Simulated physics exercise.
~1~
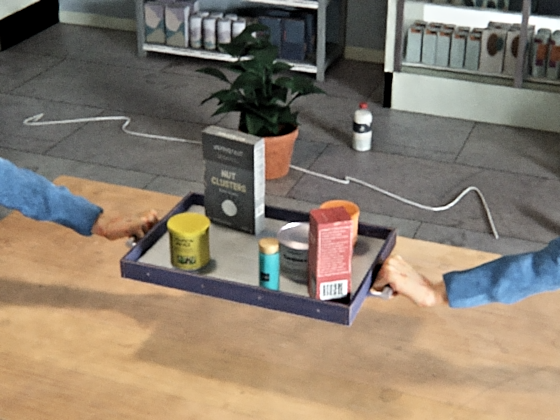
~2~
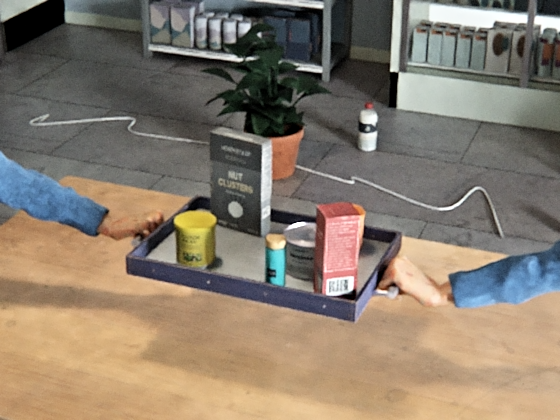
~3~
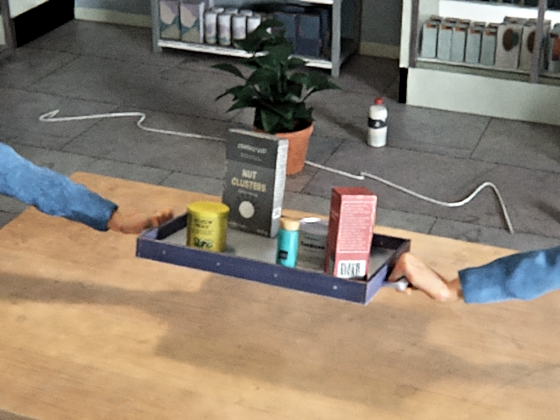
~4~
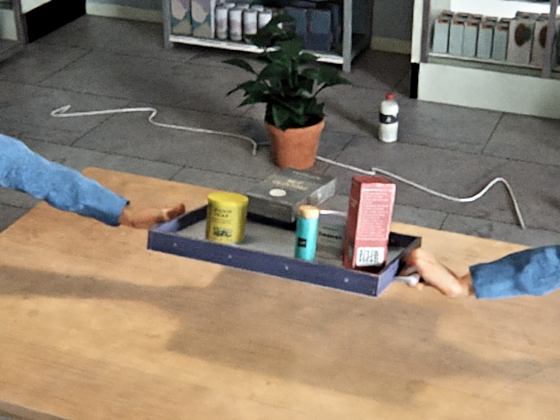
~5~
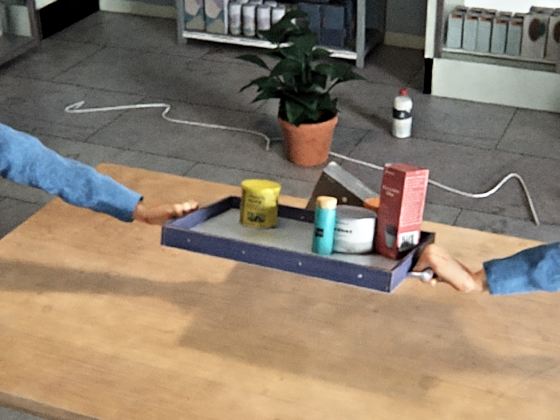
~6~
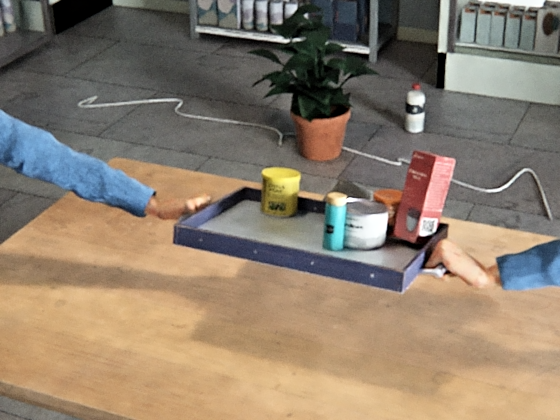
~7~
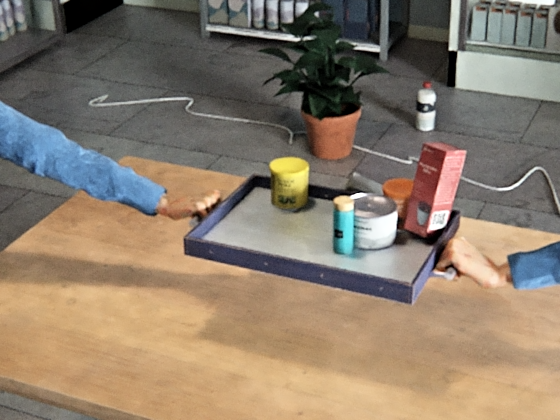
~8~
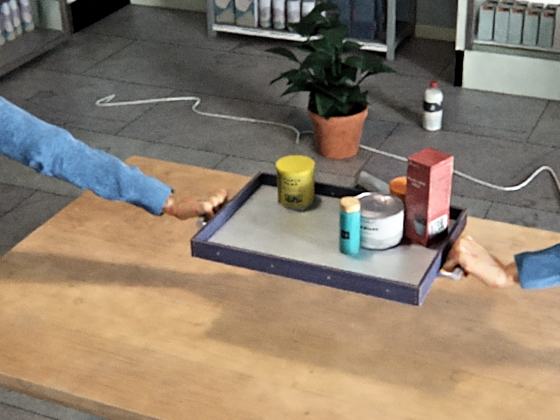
In a shop with a tiled floor, seen from above across a wooden table, two hands in blue sleeves hold a dark-rimmed tray. On it stand a yellow tin at left, a tall grey packet at the back, a turquoise shaker in front, and a white tub, an orange tin and a red carton at right. The tray tips away, and the grey packet topples backward over the far rim. The carton, shaker and yellow tin slide toward the far side. The tray levels again, with the packet off it and the other items still aboard, the carton upright.
